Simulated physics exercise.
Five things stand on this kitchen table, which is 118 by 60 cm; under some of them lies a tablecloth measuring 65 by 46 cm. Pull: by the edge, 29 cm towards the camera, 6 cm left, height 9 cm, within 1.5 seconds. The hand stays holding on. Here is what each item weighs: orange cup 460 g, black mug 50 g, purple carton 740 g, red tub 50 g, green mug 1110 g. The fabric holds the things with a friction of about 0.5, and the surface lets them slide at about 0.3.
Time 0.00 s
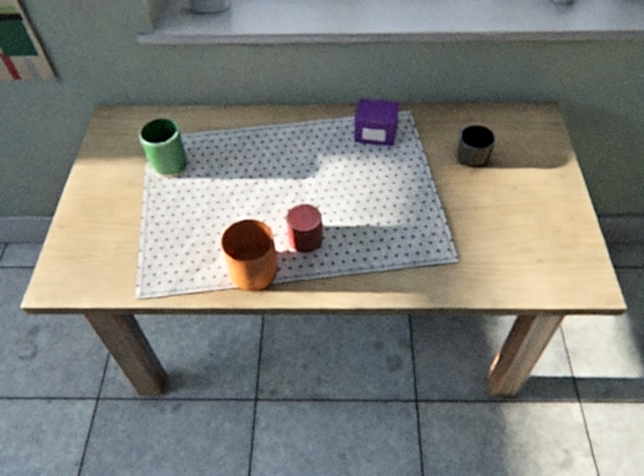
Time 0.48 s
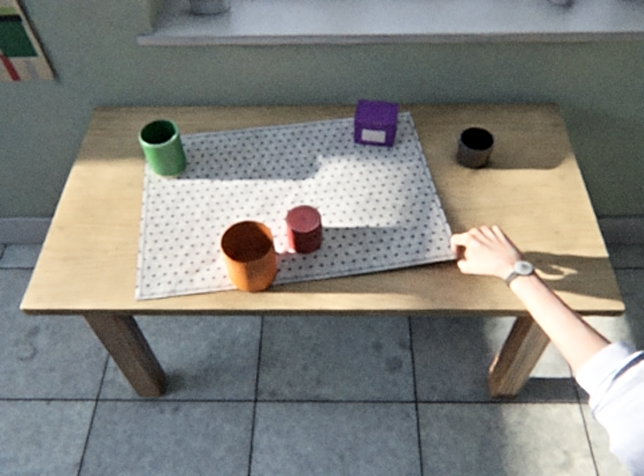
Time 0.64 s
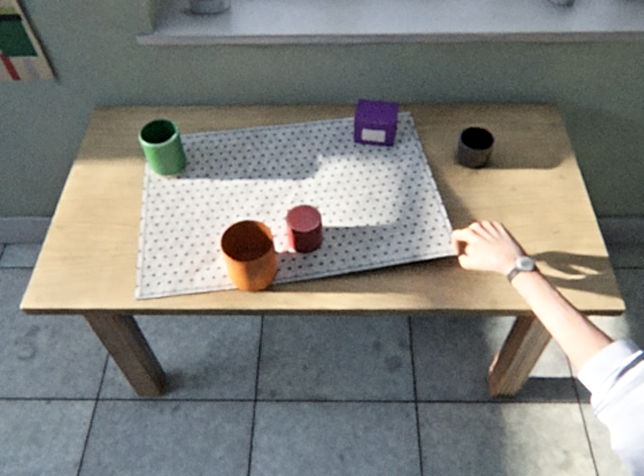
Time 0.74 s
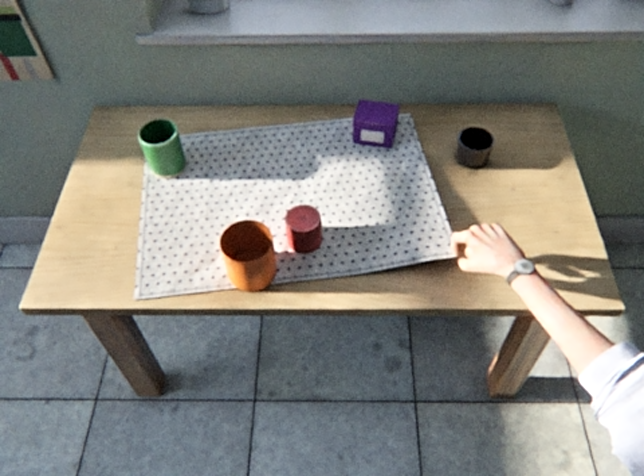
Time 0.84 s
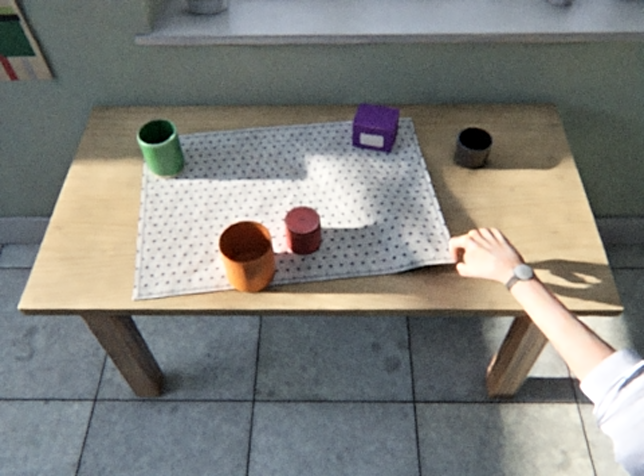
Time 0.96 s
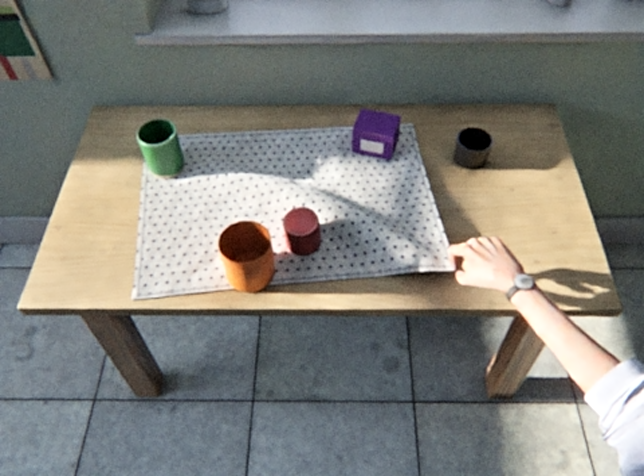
A hand grips the tablecloth's front right corner and shifts it slightly beneath the objects.
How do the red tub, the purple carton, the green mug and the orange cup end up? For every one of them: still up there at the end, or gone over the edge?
As I see it, red tub: Lost, purple carton: Safe, green mug: Safe, orange cup: Lost.
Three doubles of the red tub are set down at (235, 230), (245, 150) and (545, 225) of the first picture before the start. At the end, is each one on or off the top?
In order: Holds on; holds on; holds on.
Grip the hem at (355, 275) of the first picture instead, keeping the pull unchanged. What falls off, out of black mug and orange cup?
Afterwards black mug is still on top and orange cup comes off.
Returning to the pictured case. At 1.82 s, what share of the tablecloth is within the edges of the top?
Share within the edges: Approx. 85 %.
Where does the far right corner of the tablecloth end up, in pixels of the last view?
(461, 210) or thereabouts.
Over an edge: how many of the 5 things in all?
Total: 2.
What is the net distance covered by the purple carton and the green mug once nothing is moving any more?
I'd put the purple carton near 30 cm and the green mug near 15 cm.
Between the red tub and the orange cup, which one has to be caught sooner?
First: Red.
At 1.2 s, 100 % of the tablecloth is still over the top; purple carton 10 cm off its start, red tub 6 cm off its start, green mug 2 cm off its start.
At 1.5 s, 95 % of the tablecloth is still over the top; purple carton 19 cm off its start, red tub on its side, 17 cm off its start, green mug 6 cm off its start.
At 1.8 s, 85 % of the tablecloth is still over the top; red tub over the edge, purple carton 26 cm off its start at (411, 193), green mug 10 cm off its start at (193, 147).
At 2.1 s, 75 % of the tablecloth is still over the top; red tub over the edge, purple carton 29 cm off its start, orange cup over the edge.
At 3.7 s, 75 % of the tablecloth is still over the top; red tub over the edge, orange cup over the edge, purple carton 29 cm off its start at (415, 206), green mug 13 cm off its start at (203, 155).
